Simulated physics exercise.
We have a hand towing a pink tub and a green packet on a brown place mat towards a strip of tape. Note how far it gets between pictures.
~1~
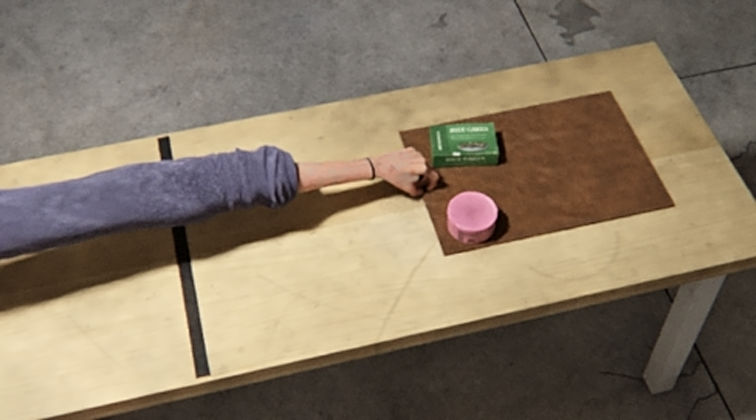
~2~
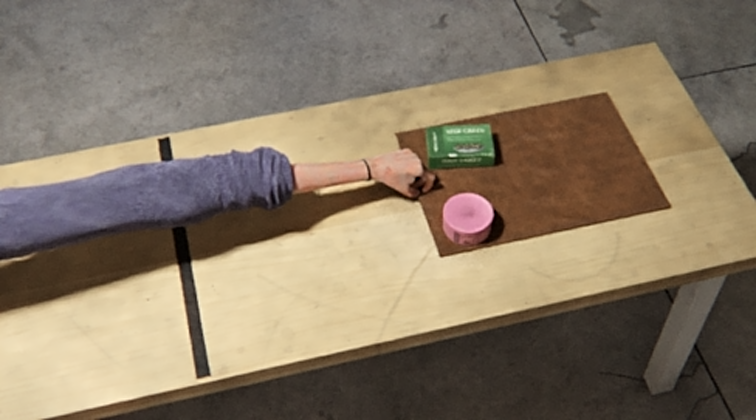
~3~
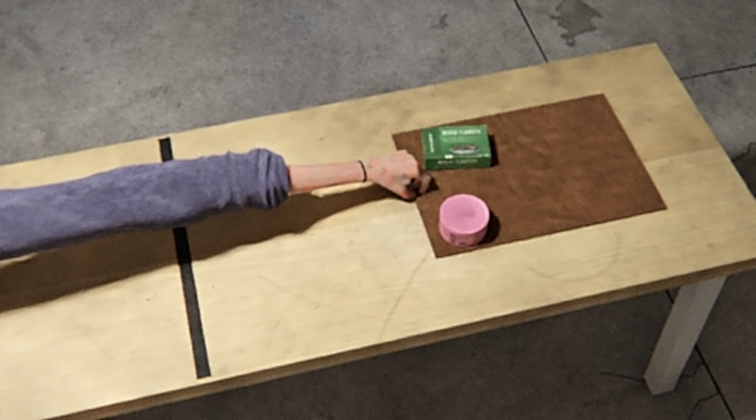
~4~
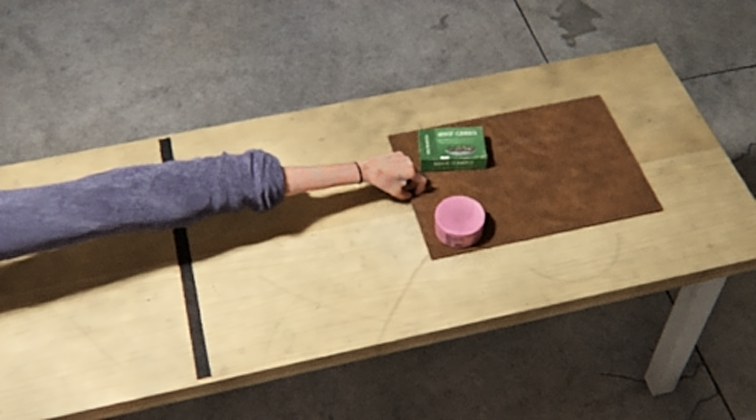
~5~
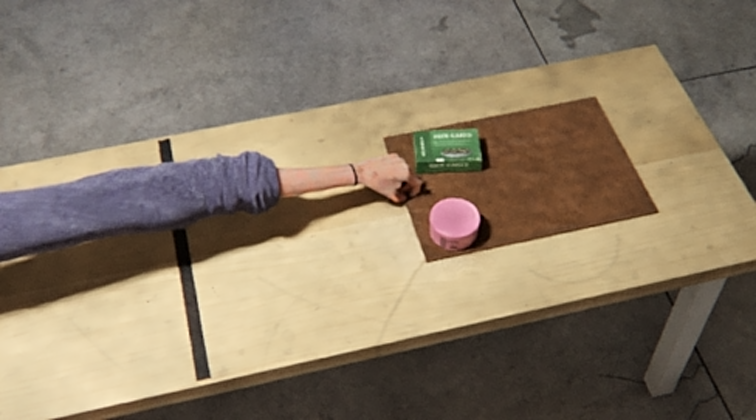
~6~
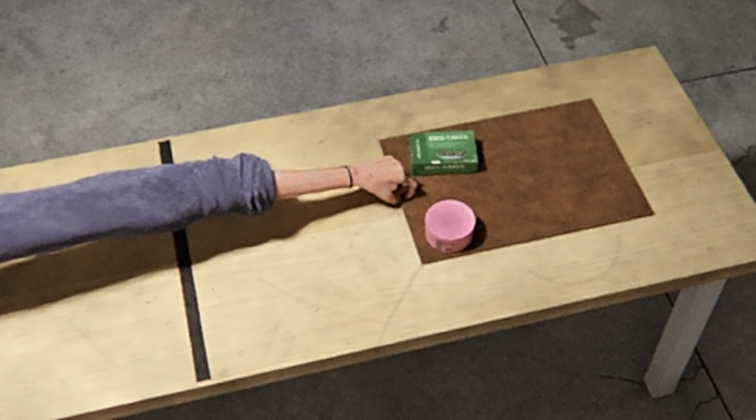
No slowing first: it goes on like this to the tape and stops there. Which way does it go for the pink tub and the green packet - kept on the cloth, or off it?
The pink tub is kept on, the green packet is kept on.
Then, 2.30 s past the final frame, hem at the tape; pink tub on the cloth near (234, 272); green packet on the cloth near (240, 194).
Then, 2.41 s past the final frame, hem at the tape; pink tub on the cloth near (227, 274); green packet on the cloth near (234, 195).
When it is over, hem at the tape; pink tub on the cloth near (227, 274); green packet on the cloth near (234, 195). The pink tub keeps its seat and the green packet stays on the cloth.
